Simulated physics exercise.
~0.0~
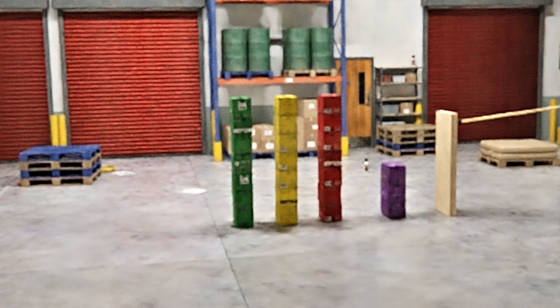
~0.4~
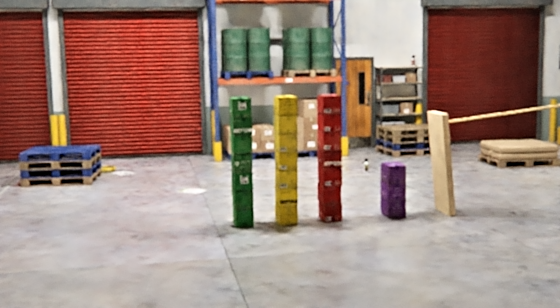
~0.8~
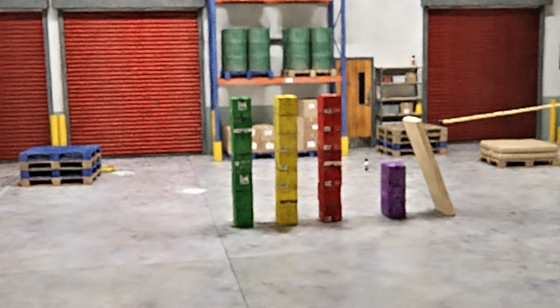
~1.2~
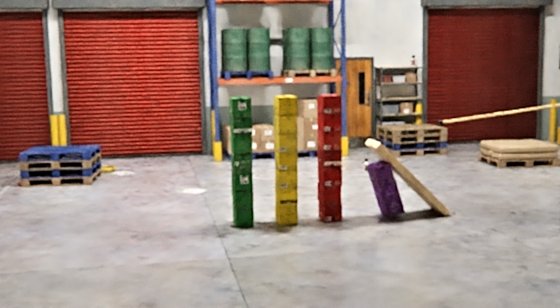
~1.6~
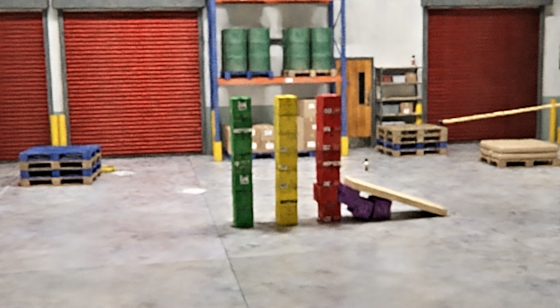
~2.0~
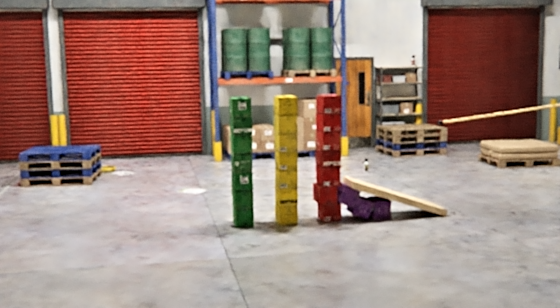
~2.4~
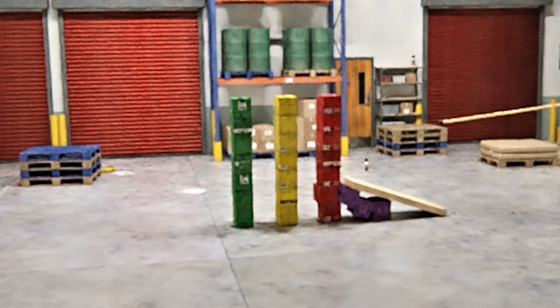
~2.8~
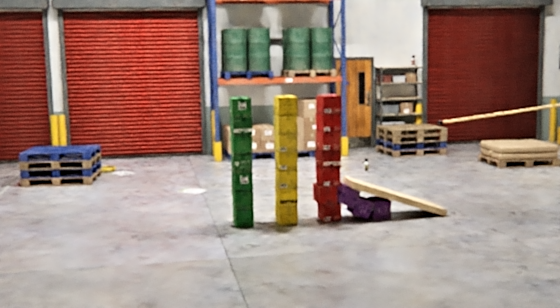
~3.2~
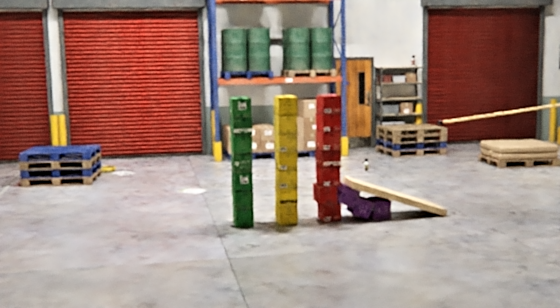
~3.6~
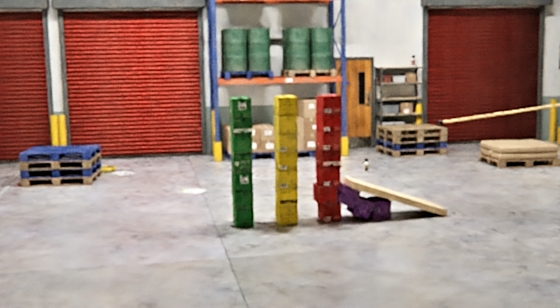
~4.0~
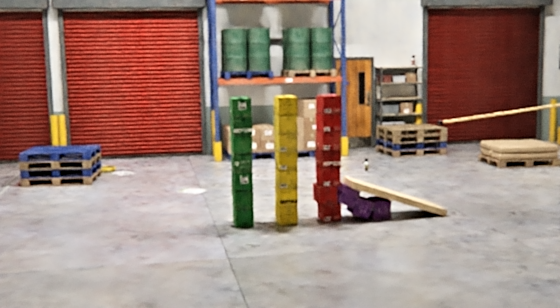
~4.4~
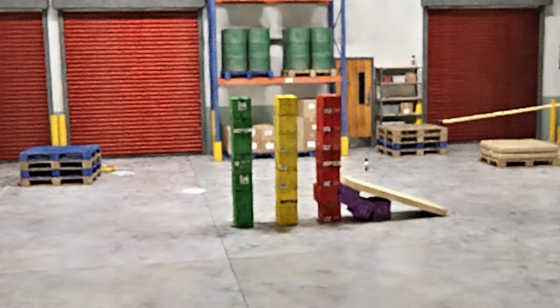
Four stacks of cartons stand in a row across a grey warehouse floor, tall green, yellow and red ones from left to right, then a short purple one, seen from a fixed viewpoint facing red shutter doors and racks of green drums. A pale wooden board stands upright at the right, with a long pole reaching to it from the right edge. The pole nudges the board leftward and stops as it begins to lean. The board topples onto the purple stack, which tips left and collapses against the red stack's base. The board rests slanted over the purple cartons, while the three tall stacks remain standing.
